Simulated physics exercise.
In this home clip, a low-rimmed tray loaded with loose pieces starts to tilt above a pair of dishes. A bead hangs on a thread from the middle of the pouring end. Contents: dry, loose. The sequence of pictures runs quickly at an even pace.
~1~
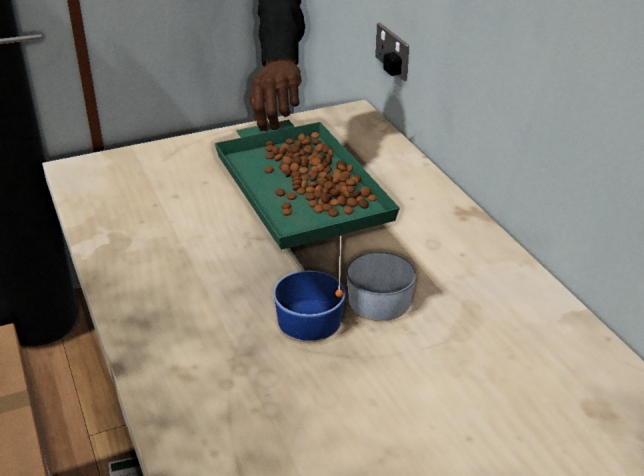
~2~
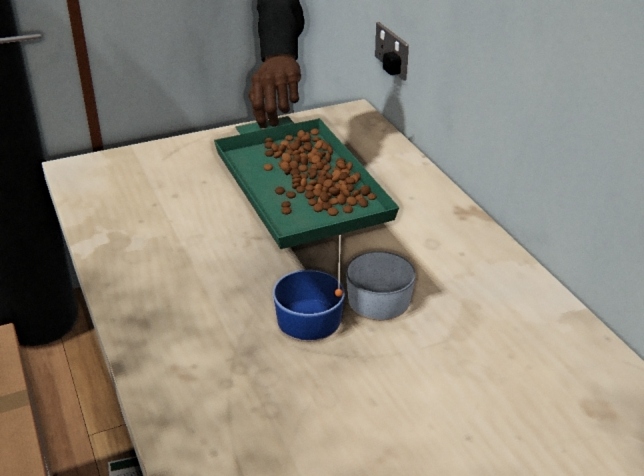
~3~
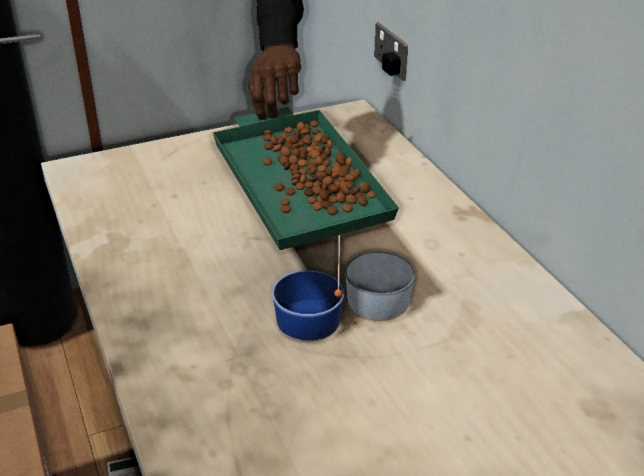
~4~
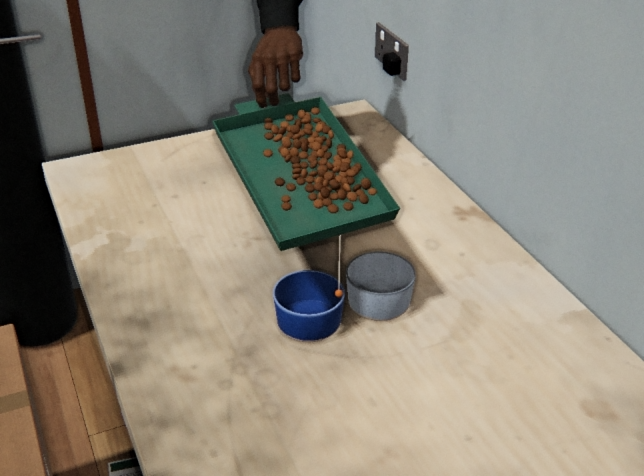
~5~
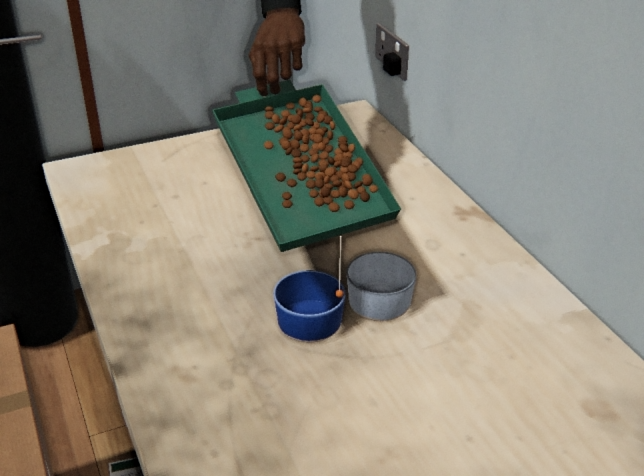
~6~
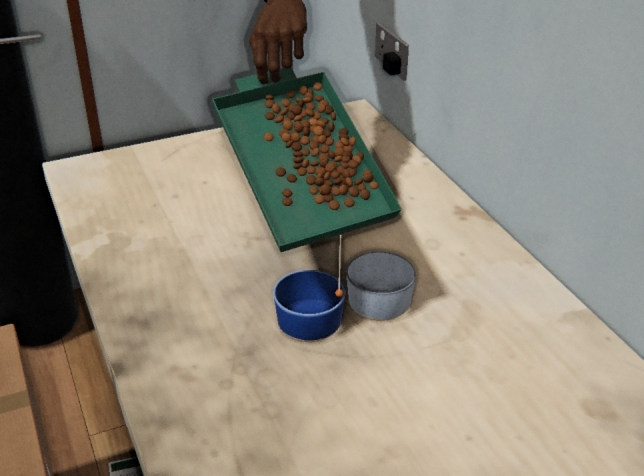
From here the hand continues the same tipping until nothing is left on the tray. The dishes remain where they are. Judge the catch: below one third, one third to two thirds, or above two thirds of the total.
My judgement: Below one third of the total.
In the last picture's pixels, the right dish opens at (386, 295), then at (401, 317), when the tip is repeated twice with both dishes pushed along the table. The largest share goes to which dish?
The one on the left side first, then the one on the left side.
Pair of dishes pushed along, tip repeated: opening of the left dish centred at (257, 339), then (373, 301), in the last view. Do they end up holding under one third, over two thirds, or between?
On the first try the answer is the middle third, and on the second it is under a third.
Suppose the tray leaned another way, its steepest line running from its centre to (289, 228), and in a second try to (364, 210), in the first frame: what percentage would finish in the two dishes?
I'd say some 10 in a hundred at first, then 20 in a hundred.
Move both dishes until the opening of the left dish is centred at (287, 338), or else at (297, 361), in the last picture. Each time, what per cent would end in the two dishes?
Roughly 80 % and 70 %.
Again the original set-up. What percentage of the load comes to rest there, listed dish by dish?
Per hundred pieces: Left dish roughly 0, right dish roughly 0.
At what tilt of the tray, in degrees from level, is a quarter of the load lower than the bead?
The angle is around 80°.
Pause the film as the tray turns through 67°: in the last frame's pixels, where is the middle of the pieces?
Look close to (335, 226) in the last picture.
Soon, tray tipped steeply; most on the tray; a small part in the air.
A while on, tray tipped past a quarter turn; about a quarter on the tray; about two thirds outside both; a small part in the air.
Towards the end, tray tipped past a quarter turn; all outside both.
Finally, tray tipped past a quarter turn; none in the left dish; none in the right dish; all outside both.
